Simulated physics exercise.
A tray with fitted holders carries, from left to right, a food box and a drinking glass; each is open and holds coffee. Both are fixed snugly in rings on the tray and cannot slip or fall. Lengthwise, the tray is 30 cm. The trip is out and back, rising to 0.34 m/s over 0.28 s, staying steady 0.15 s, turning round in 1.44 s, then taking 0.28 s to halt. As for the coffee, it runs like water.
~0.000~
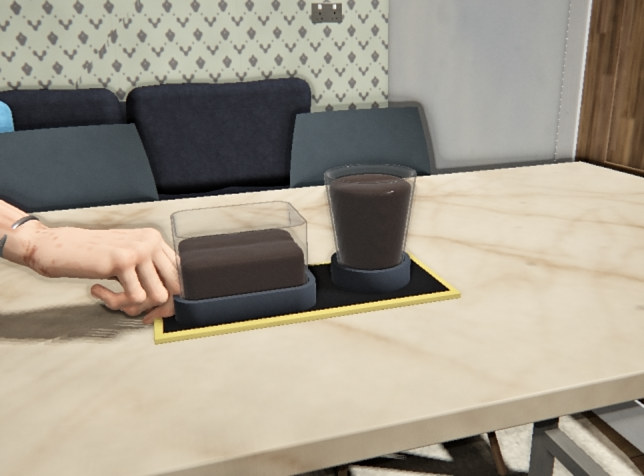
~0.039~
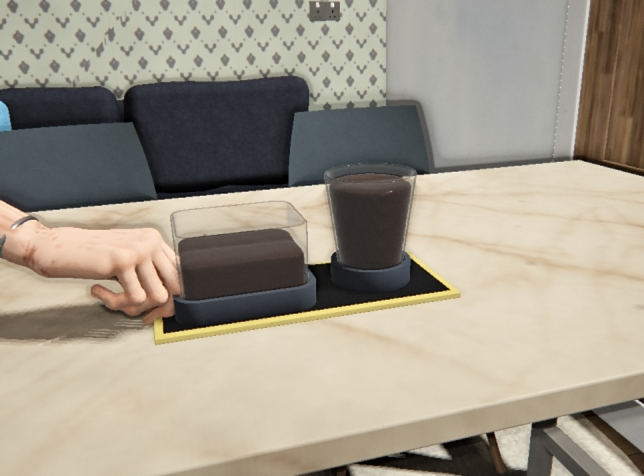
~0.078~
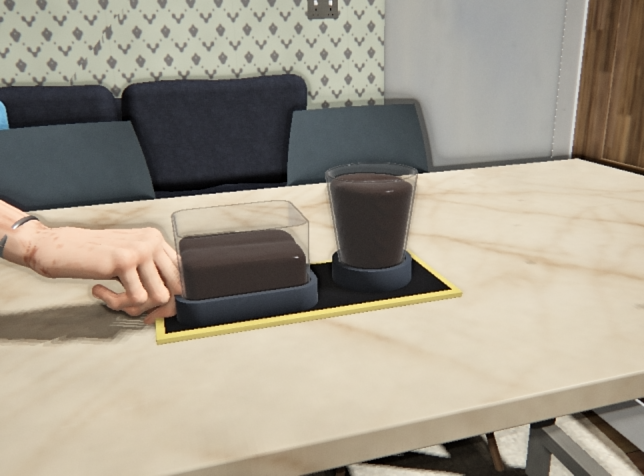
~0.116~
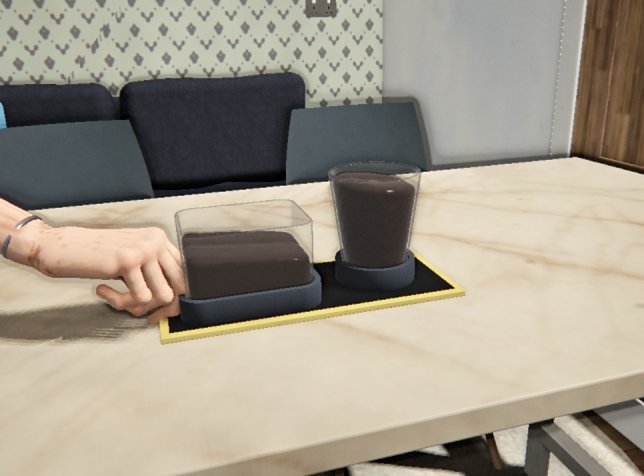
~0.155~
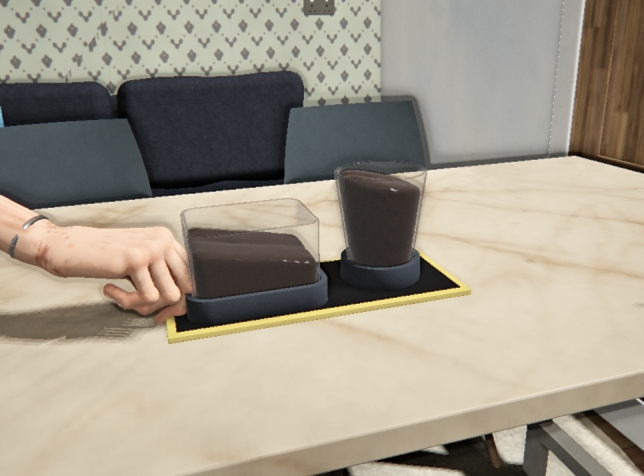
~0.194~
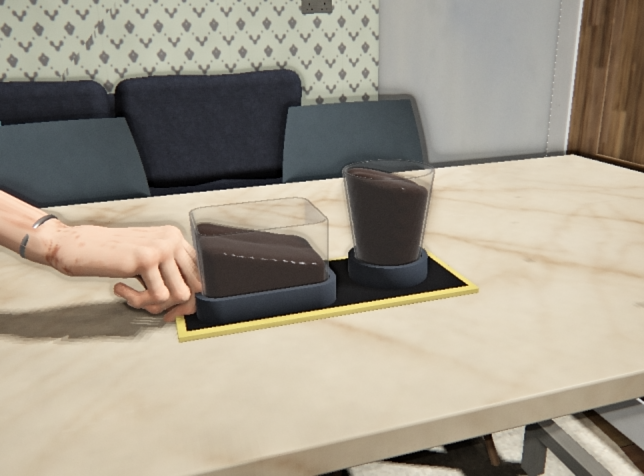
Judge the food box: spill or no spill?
Safe.
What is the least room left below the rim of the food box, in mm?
12 mm.
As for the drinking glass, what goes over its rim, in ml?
Estimated volume: Some 0 ml.
Then, 0.75 s in, the tray moves at 0.26 m/s; losses from the left are 0, 0 ml.
Then, 1.30 s in, the tray moves at 0.11 m/s; losses from the left are 0, 0 ml.
Then, 1.85 s in, the tray moves at 0.34 m/s; losses from the left are 0, 0 ml.
Then, 2.40 s in, the tray moves at 0.00 m/s; losses from the left are 0, 0 ml.
Finally, losses from the left are 0, 0 ml.
